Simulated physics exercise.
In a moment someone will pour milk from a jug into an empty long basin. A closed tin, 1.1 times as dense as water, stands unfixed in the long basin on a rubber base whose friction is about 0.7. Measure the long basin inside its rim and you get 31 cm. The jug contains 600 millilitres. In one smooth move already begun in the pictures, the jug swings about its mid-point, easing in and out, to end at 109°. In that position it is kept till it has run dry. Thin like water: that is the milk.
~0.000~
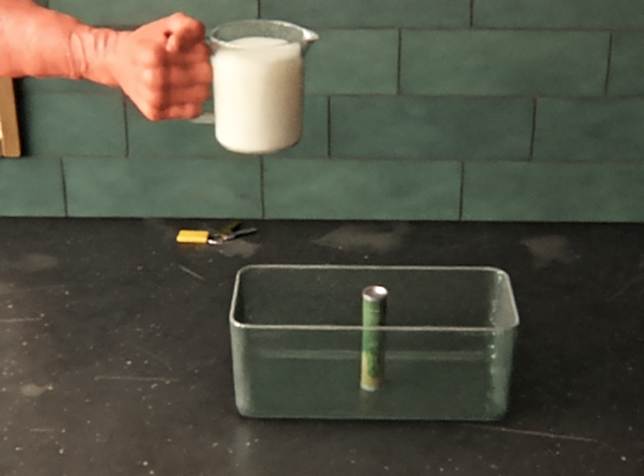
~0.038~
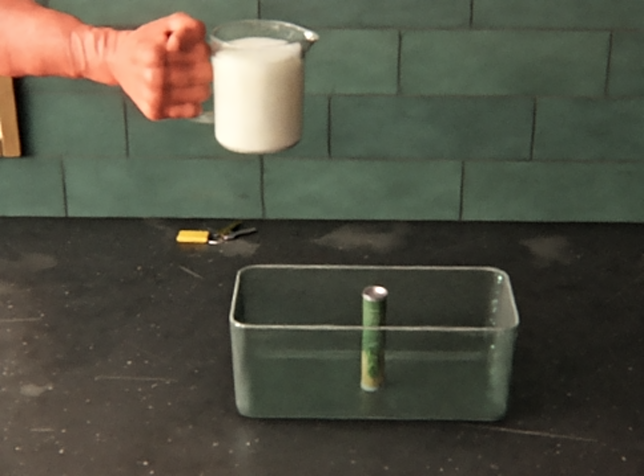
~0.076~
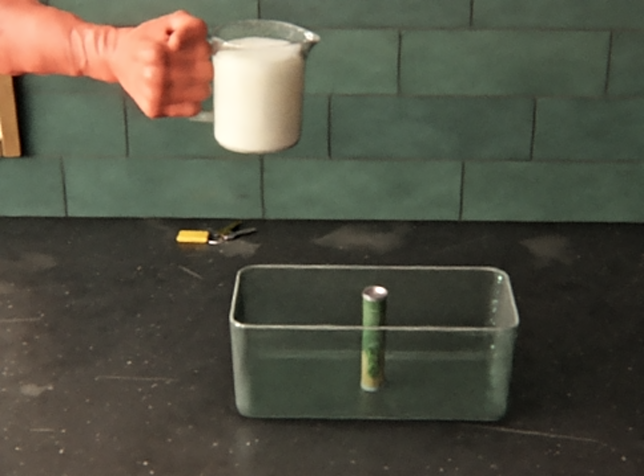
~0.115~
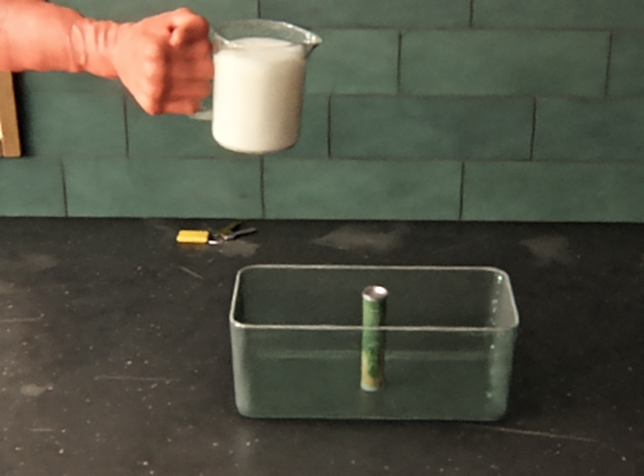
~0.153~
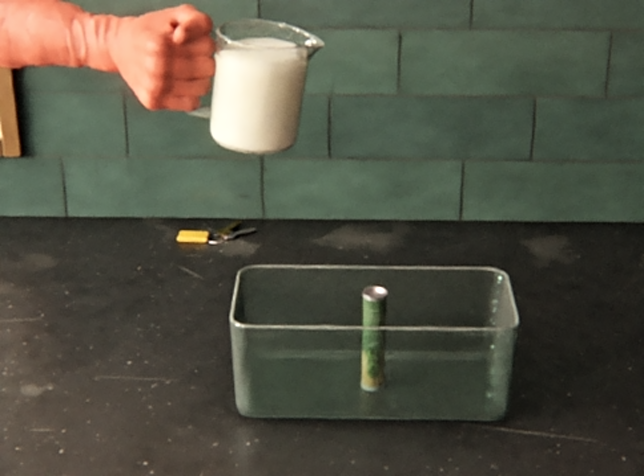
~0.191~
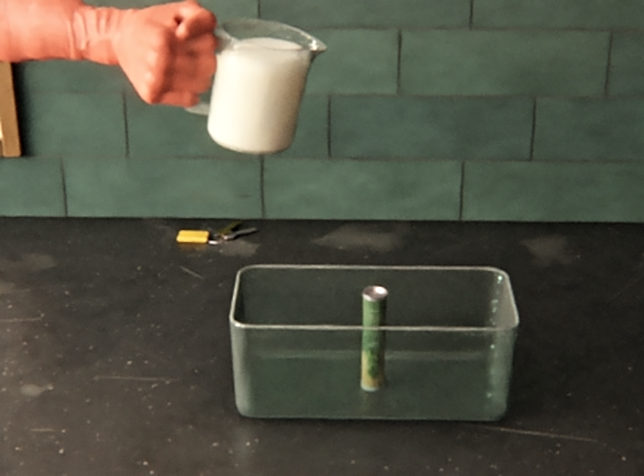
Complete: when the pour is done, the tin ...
... remains on its base.
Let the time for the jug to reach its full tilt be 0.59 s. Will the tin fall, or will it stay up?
Well, the tin simply holds firm.
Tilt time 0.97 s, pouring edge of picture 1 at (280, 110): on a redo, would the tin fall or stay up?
Then the tin comes down.
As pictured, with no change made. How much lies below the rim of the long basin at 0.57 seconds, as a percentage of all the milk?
I'd estimate some 1 percent of the liquid.
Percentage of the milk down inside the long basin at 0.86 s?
Around 38 in a hundred.
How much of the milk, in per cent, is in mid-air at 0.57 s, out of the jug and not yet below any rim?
Share: Roughly 20 per cent.
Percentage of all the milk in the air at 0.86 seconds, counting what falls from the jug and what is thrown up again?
38 per cent or so.
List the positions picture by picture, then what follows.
In the first frame, it leans 0°; its right rim is at (318, 36); the milk meets the walls at (215, 49) and (304, 49); the long basin's rim runs from (236, 296) to (513, 299); the tin's top is at (375, 297).
In the second frame, it leans 0°; its right rim is at (319, 36); the milk meets the walls at (215, 48) and (303, 49).
In the third frame, it leans 2°; its right rim is at (320, 38); the milk meets the walls at (216, 47) and (303, 50).
In the fourth frame, it leans 4°; its right rim is at (322, 40); the milk meets the walls at (217, 47) and (306, 51).
In the fifth frame, it leans 7°; its right rim is at (324, 43); the milk meets the walls at (219, 47) and (308, 52).
In the sixth frame, it leans 10°; its right rim is at (327, 47); the milk meets the walls at (221, 48) and (311, 52).
By 0.57 s the tilt is 70° and 80 per cent is still to pour; the tin stands where it began.
By 0.86 s the tilt is 105° and 24 per cent is still to pour; the tin stands where it began.
By 1.15 s the tilt is 109° and 1 per cent is still to pour; the tin stands where it began.
By 1.47 s the tilt is 109° and 0 per cent is still to pour; the tin stands where it began.
At rest the tin stands where it began.
